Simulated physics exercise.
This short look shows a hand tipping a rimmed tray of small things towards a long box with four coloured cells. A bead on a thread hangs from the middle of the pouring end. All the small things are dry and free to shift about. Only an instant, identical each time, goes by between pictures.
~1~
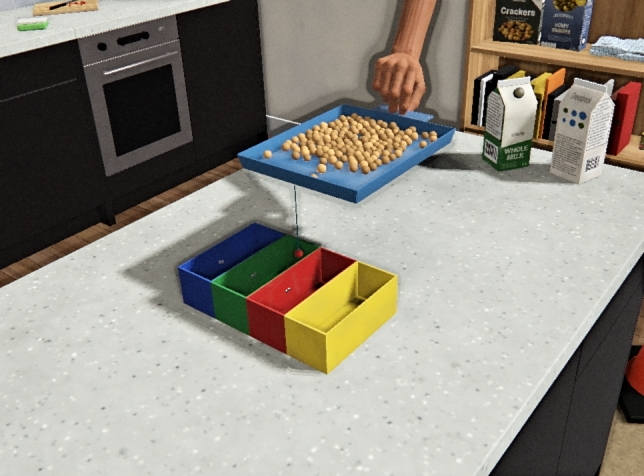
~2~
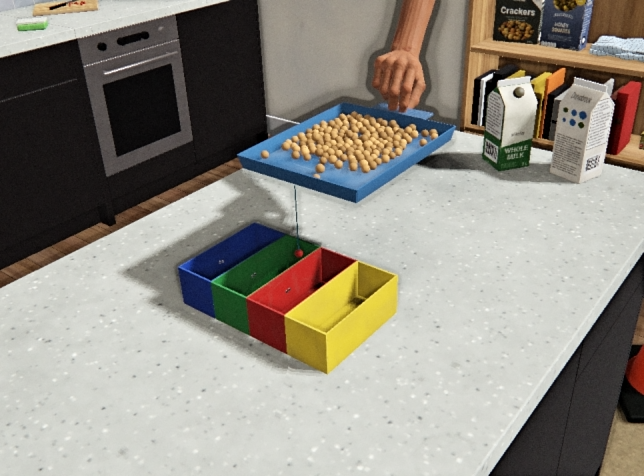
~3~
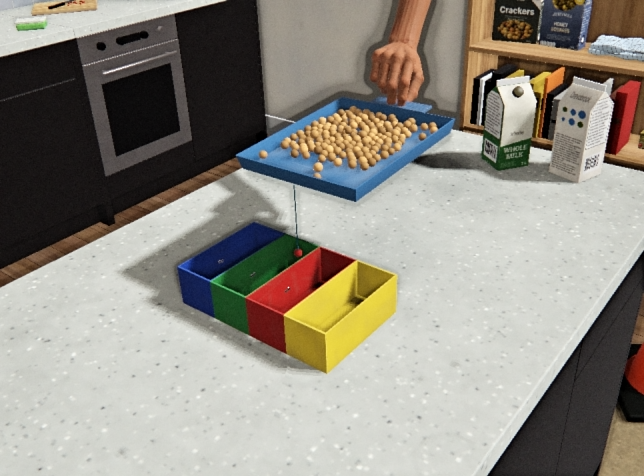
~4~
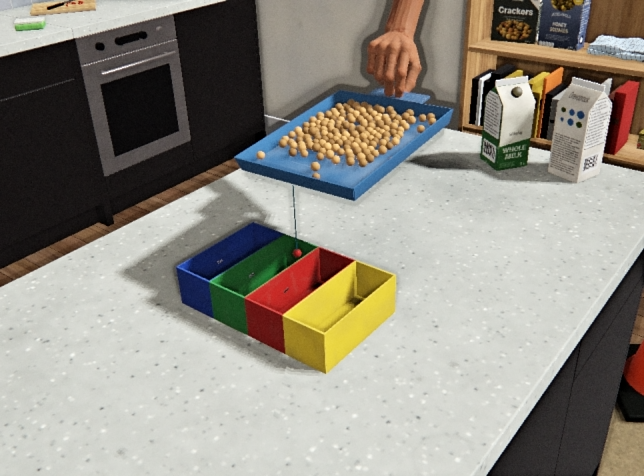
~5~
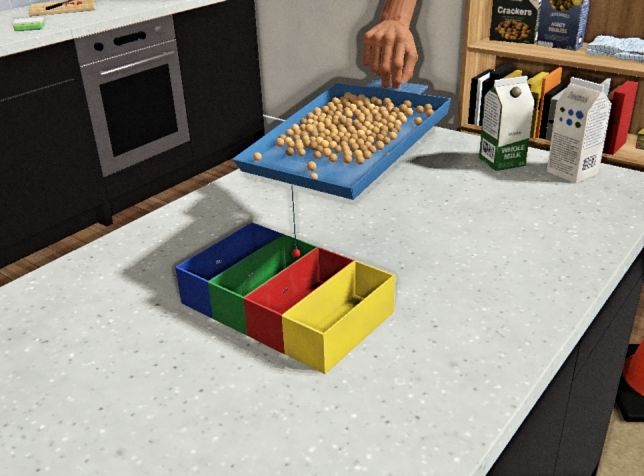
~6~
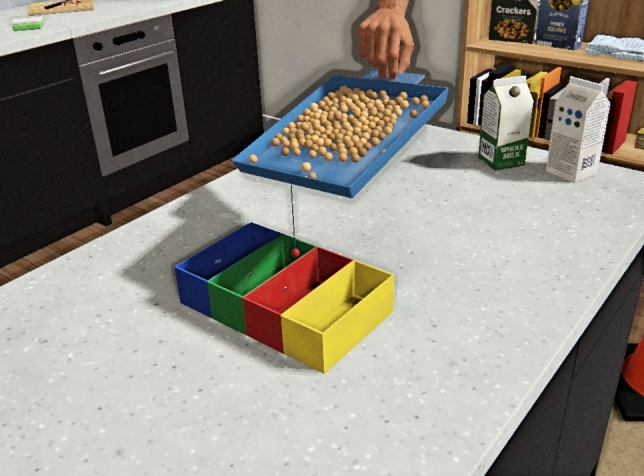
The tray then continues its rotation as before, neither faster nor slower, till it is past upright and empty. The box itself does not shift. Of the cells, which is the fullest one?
The blue one.
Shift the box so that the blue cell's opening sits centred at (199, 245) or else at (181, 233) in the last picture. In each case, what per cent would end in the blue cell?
That makes 10 per cent, followed by 0 per cent.
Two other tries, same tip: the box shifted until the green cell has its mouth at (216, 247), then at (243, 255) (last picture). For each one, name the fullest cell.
For the first spot the answer is that red cell, and for the second spot it is green.
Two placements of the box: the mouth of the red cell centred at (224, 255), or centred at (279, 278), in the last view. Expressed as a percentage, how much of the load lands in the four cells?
You'd see around 90 per cent and then around 100 per cent.
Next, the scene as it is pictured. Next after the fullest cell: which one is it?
That is the green cell.
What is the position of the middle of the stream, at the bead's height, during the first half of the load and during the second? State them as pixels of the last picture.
First roughly (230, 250), then roughly (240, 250).
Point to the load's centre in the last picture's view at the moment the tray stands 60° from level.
Its middle sits at about pixel (275, 148).
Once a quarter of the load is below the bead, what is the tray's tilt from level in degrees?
Tilt: Around 80 degrees.
Just after the last frame, tray tipped steeply; almost all on the tray; just a few in the green cell; just a few falling or outside the box.
A moment on, tray tipped past a quarter turn; just a few on the tray; roughly half in the blue cell; roughly a third in the green cell; about a tenth in the red cell; about a tenth falling or outside the box.
Further on, tray tipped past a quarter turn; roughly half in the blue cell; roughly a third in the green cell; about a tenth in the red cell; about a tenth falling or outside the box.
When it is over, tray tipped past a quarter turn; roughly half in the blue cell; roughly a third in the green cell; about a tenth in the red cell; not one in the yellow cell; about a tenth outside the box.
